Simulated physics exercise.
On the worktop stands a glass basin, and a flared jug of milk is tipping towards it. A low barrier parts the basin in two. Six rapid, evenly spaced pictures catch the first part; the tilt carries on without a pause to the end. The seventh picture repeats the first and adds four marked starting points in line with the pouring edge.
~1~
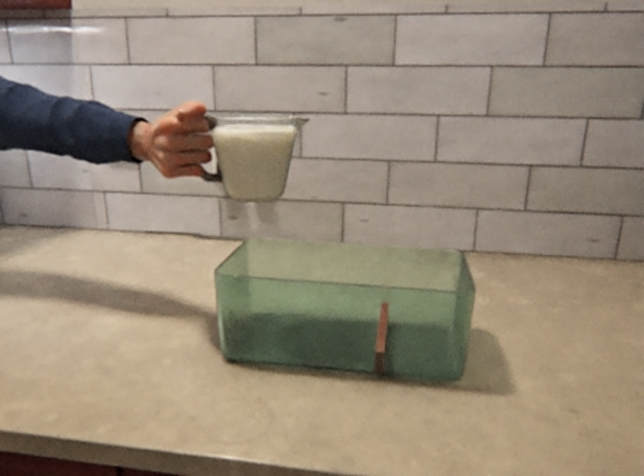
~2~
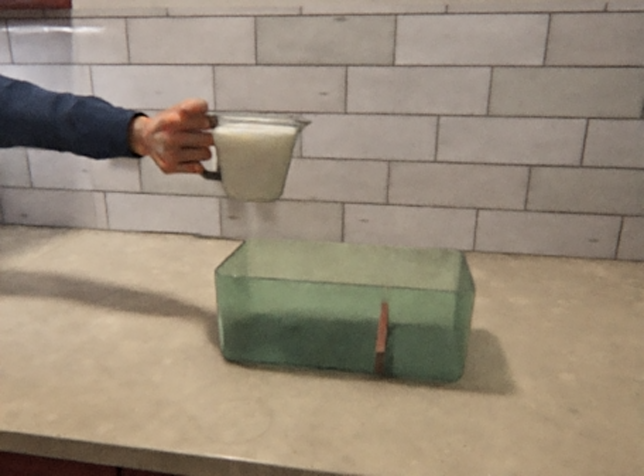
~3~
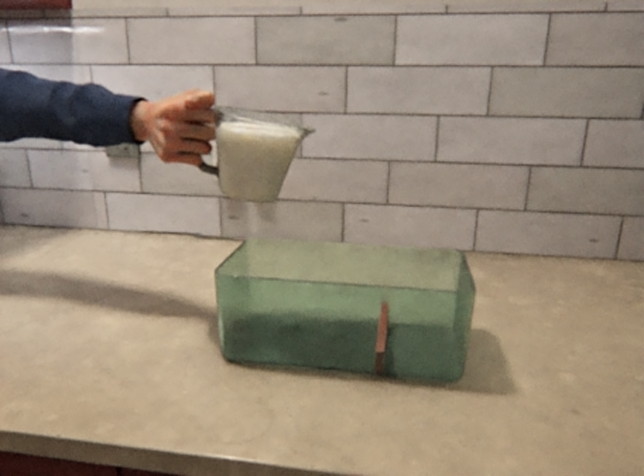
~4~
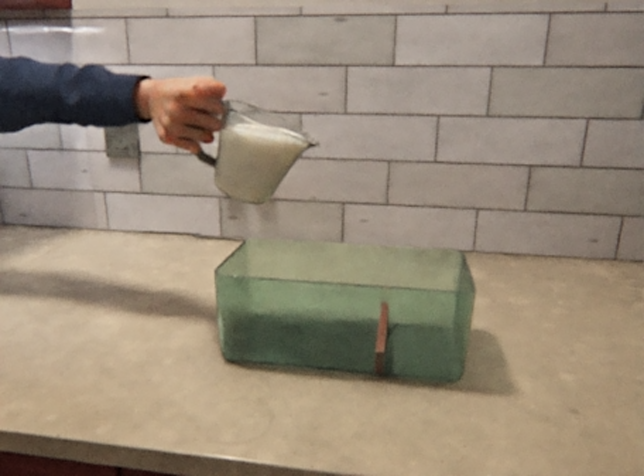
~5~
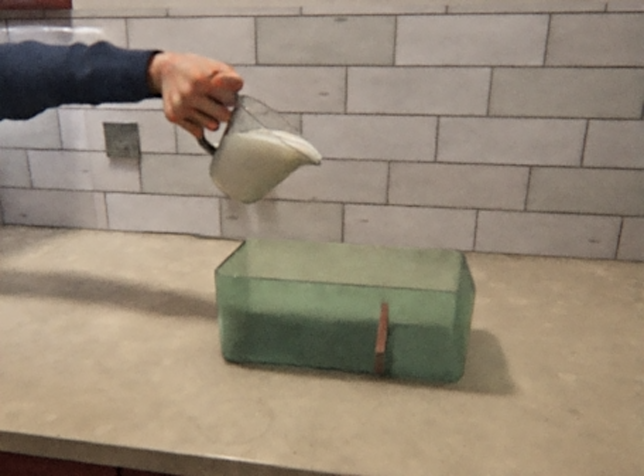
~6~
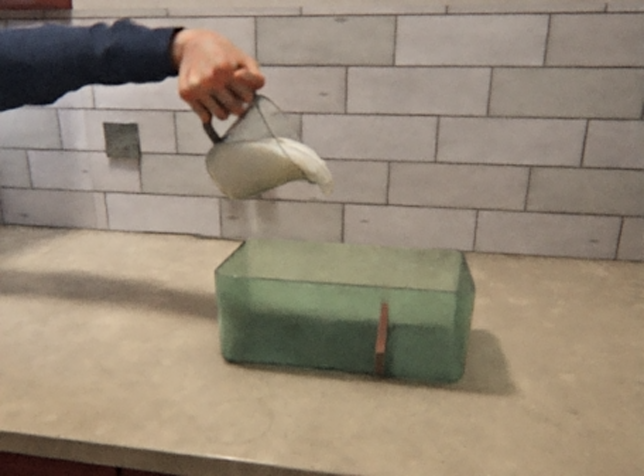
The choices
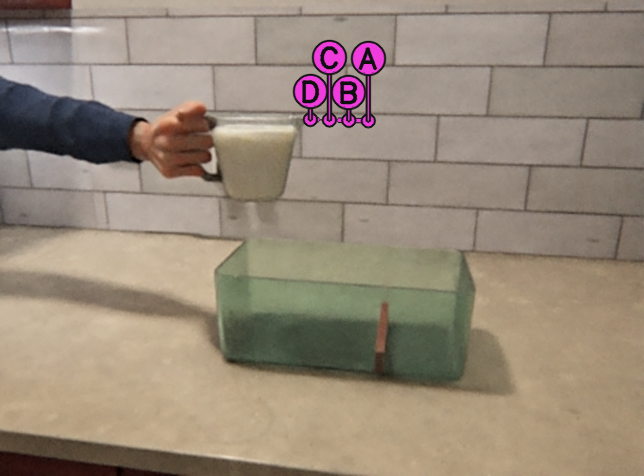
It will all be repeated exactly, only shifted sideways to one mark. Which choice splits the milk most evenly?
It is A.
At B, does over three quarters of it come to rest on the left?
No.
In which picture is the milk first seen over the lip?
Picture 5.
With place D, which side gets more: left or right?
The left one.
In magenta, A at (368, 120); B at (348, 120); C at (329, 119); D at (310, 119).
If A is chosen, about 51 % ends left of the wall and 45 % right of it; 5 % is lost outside.
If B is chosen, about 63 % ends left of the wall and 33 % right of it; 4 % is lost outside.
If C is chosen, about 75 % ends left of the wall and 20 % right of it; 5 % is lost outside.
If D is chosen, about 80 % ends left of the wall and 14 % right of it; 6 % is lost outside.
